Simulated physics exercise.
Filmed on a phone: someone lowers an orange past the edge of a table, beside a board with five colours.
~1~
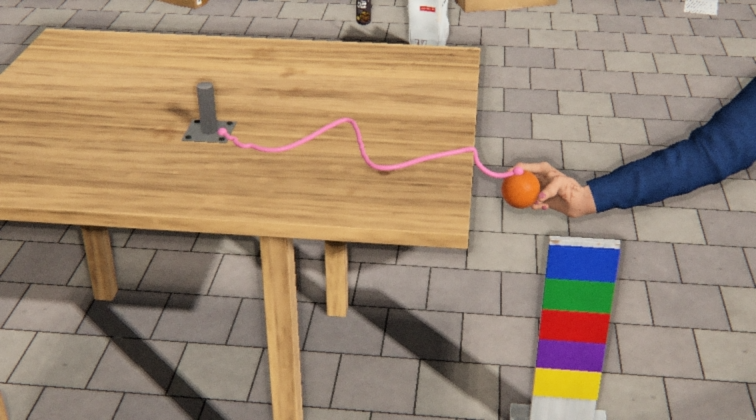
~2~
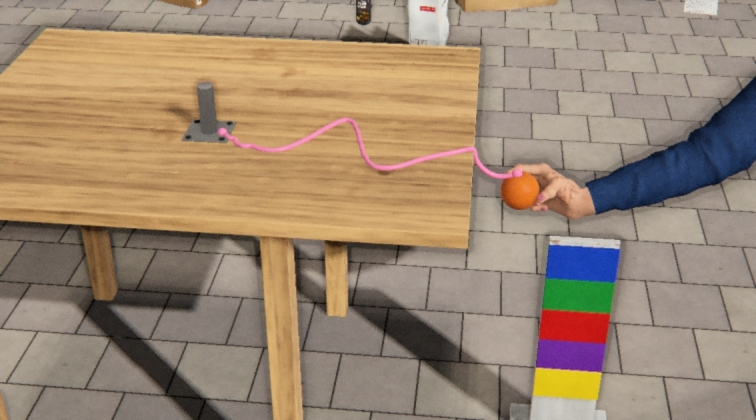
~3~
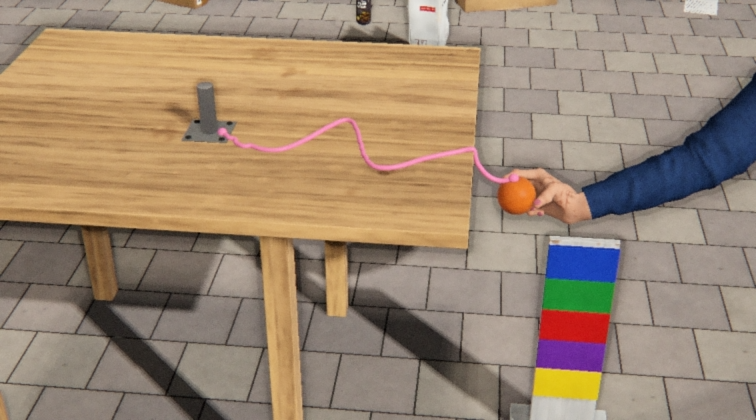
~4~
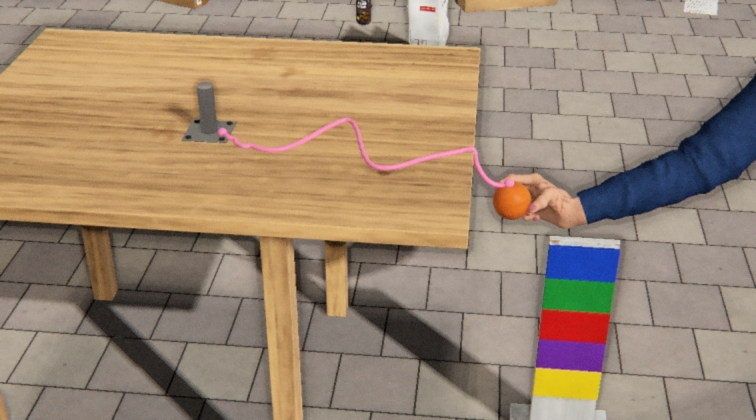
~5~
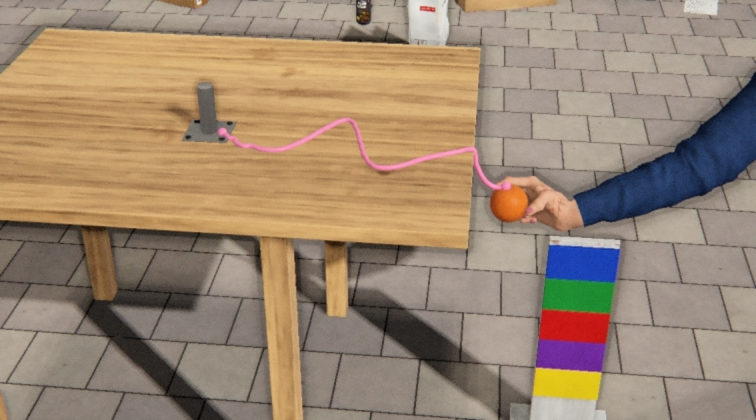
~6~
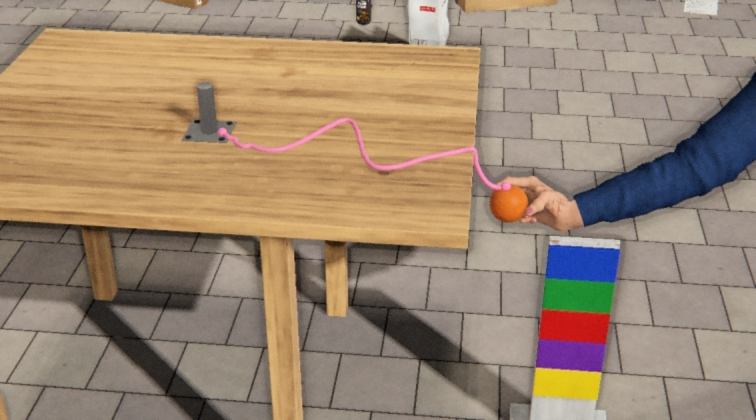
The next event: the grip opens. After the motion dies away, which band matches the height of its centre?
The red one.
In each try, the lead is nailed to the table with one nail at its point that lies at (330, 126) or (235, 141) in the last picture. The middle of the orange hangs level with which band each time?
Green, then red.
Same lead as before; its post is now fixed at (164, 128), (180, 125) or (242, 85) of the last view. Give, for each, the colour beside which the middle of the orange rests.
Green; green; red.
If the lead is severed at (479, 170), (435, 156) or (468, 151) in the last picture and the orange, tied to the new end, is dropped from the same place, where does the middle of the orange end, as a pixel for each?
Well, that gives around (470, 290) the first time, (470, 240) the next and (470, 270) the last.
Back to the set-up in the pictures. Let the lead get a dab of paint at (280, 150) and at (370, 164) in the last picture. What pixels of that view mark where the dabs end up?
First: (301, 135). Second: (475, 159).
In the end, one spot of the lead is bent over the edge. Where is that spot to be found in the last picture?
That point sits at about (366, 158).
A little later, orange near (463, 308); level with red.
When it is over, orange near (470, 314); level with red. The red one.
